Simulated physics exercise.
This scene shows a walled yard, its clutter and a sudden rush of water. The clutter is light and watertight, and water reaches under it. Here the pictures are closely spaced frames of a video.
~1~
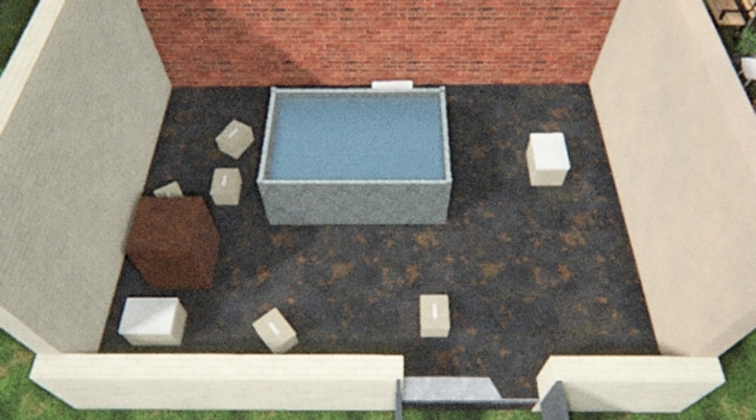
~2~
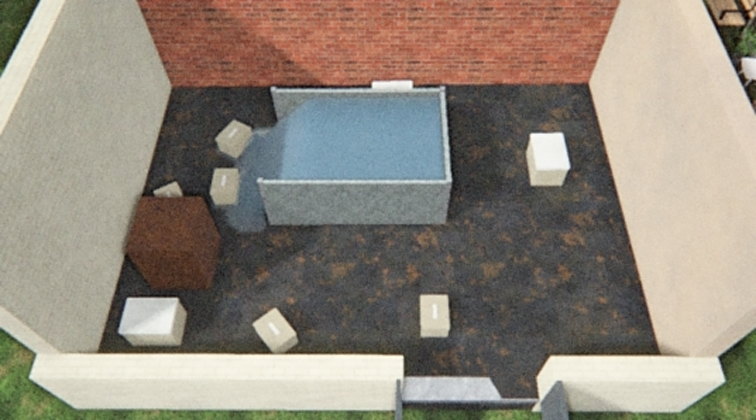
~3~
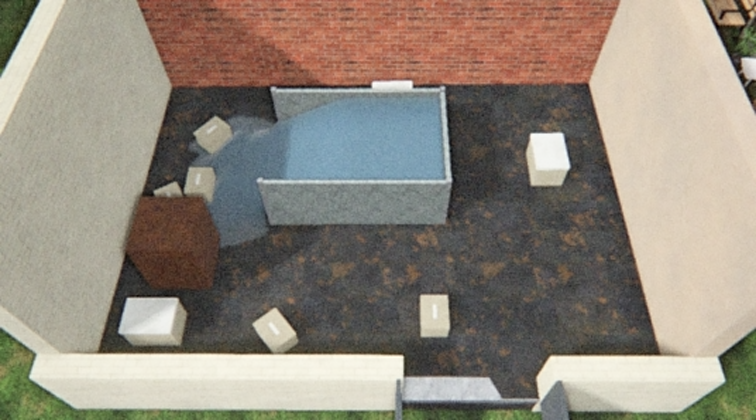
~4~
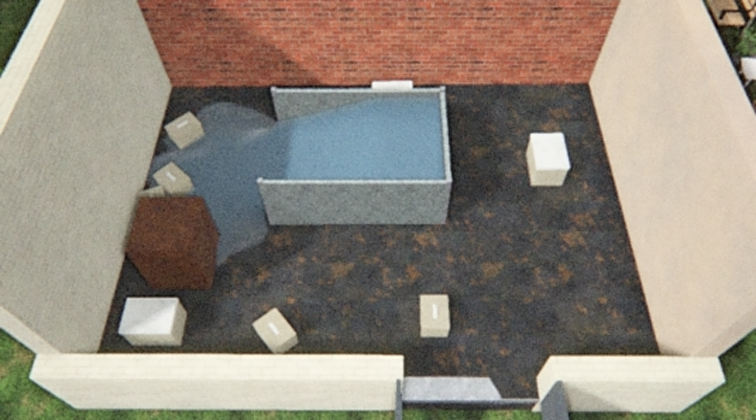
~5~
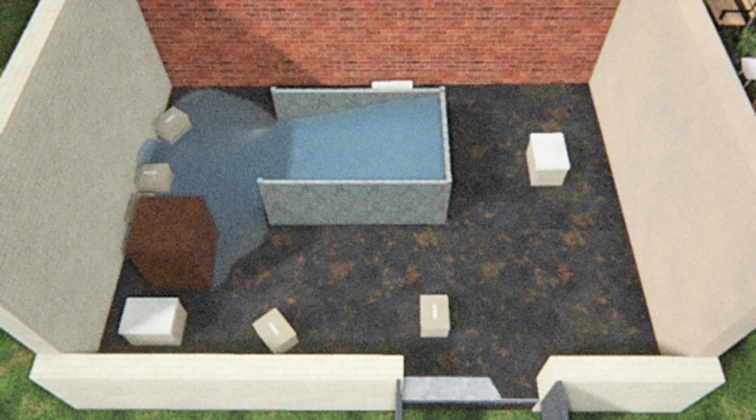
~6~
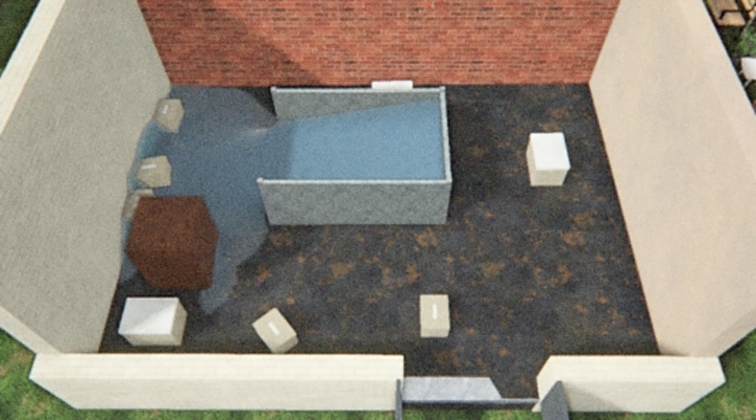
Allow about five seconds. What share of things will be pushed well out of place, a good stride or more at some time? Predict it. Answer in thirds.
Two thirds or more.
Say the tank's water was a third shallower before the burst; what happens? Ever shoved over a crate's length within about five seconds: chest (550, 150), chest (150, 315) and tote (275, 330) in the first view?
Not beyond that, then beyond that, then beyond that.
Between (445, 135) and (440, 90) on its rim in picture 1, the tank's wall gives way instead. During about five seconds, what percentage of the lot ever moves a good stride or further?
Estimate: Close to 50 per cent.
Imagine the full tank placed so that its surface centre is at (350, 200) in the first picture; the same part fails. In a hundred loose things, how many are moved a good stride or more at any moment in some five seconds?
It works out at about 100 percent.
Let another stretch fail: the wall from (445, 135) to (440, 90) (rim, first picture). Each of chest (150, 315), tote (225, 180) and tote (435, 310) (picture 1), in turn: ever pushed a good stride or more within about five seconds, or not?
Same order as named: Not sent that far; not sent that far; sent that far.
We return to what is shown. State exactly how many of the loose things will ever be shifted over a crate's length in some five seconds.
I count 8 of them.
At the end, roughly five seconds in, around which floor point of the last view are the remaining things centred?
Close to pixel (508, 211).
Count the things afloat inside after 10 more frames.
I count 4.
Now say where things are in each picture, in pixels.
A tote at (234, 133) rests on the ground; a tote at (225, 181) rests on the ground; 0 of 8 have shifted, in the first picture.
A tote at (233, 133), on the bottom; a tote at (224, 181), on the bottom; 0 of 8 have shifted, in the second picture.
A tote at (212, 130) rests on the ground, close to its start; a tote at (198, 180), on the bottom, a stride from its start; 2 of 8 have shifted, in the third picture.
A tote at (183, 125), on the bottom, a stride from its start; a tote at (171, 177) rests on the ground, a stride from its start; 3 of 8 have shifted, in the fourth picture.
A tote at (170, 119) rests on the ground, a stride from its start; a tote at (151, 173), afloat, a stride from its start; 3 of 8 have shifted, in the fifth picture.
A tote at (166, 110), afloat, a stride from its start; a tote at (150, 167) floats, a stride from its start; 3 of 8 have shifted, in the sixth picture.
A moment on, 2 of 8 are well off their spots; 3 afloat.
Next, 3 of 8 are well off their spots; 4 afloat.
Later, 6 of 8 are well off their spots; 5 afloat.
In the end, 8 of 8 are well off their spots, and 8 have been at some point; 7 afloat.
